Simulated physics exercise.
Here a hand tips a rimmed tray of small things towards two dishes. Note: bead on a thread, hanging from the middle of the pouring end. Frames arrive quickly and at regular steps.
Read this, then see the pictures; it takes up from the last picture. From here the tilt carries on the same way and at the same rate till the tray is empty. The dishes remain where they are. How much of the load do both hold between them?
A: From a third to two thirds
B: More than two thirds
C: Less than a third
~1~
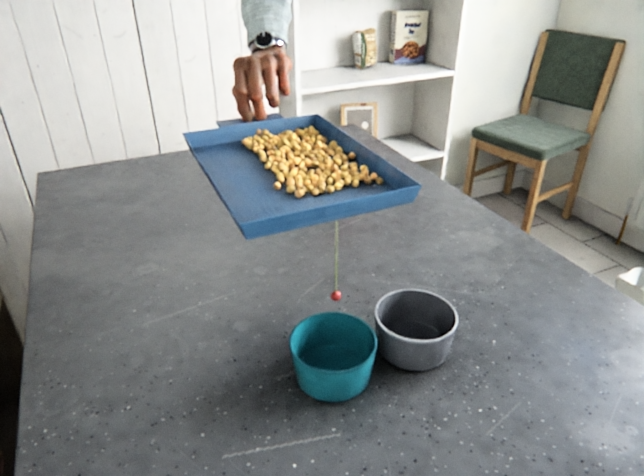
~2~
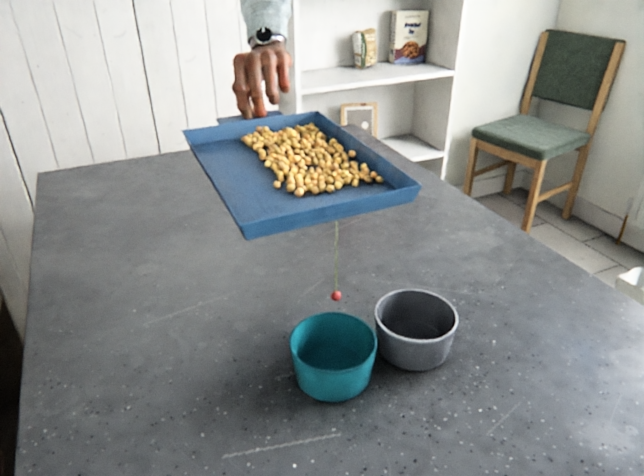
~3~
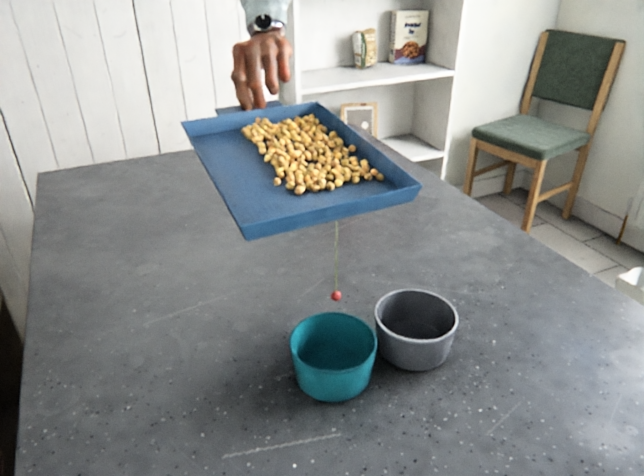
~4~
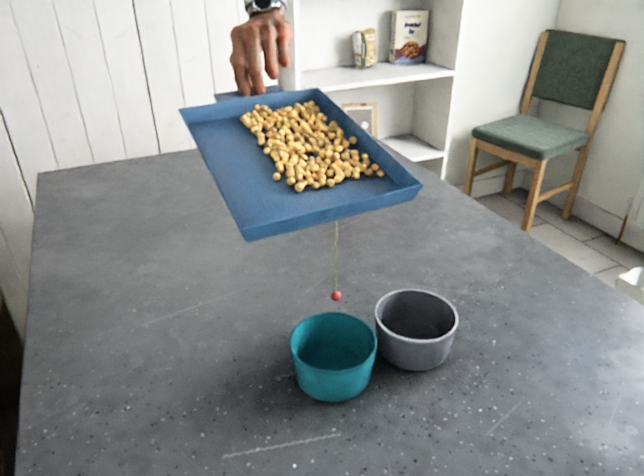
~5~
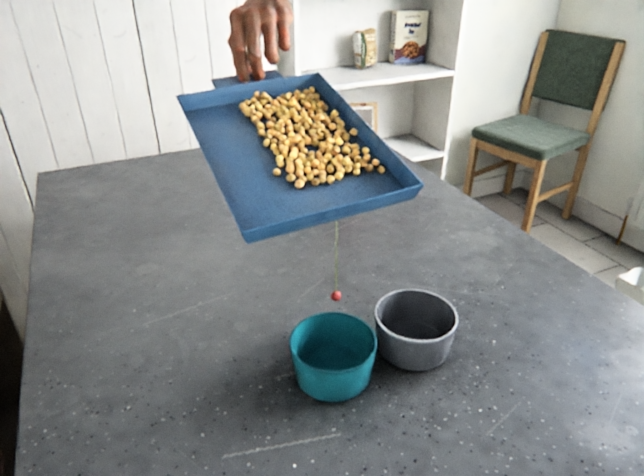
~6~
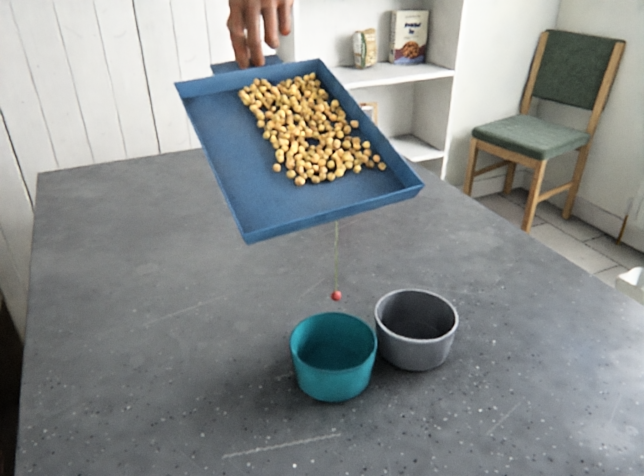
The answer is A.
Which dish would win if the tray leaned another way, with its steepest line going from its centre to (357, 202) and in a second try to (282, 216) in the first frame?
Try one - the dish to the right; try two - the dish to the left.
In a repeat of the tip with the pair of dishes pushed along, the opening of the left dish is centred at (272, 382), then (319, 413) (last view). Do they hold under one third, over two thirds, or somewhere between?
Trial 1 - the middle third. Trial 2 - under a third.
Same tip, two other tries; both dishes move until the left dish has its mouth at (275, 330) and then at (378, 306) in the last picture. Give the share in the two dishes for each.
Trial 1 near 40 percent, trial 2 near 10 percent.
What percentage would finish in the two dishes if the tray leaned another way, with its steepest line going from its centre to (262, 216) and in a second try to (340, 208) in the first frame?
10 % and 90 %, roughly.
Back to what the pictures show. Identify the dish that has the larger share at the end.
Observed: The left-side one.
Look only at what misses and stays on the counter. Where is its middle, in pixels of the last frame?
Its middle is at roughly (283, 412).
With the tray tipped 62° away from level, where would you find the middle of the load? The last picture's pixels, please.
In the last view, the load is centred close to (313, 200).
Just after the last frame, tray tipped steeply; almost all on the tray; just a few in the air.
A moment on, tray tipped right over; the larger part on the tray; about a tenth in the left dish; just a few in the right dish; about a tenth outside both; just a few in the air.
Further on, tray tipped past a quarter turn; roughly half in the left dish; about a tenth in the right dish; roughly half outside both.
When it is over, tray tipped past a quarter turn; roughly half in the left dish; about a tenth in the right dish; roughly half outside both.
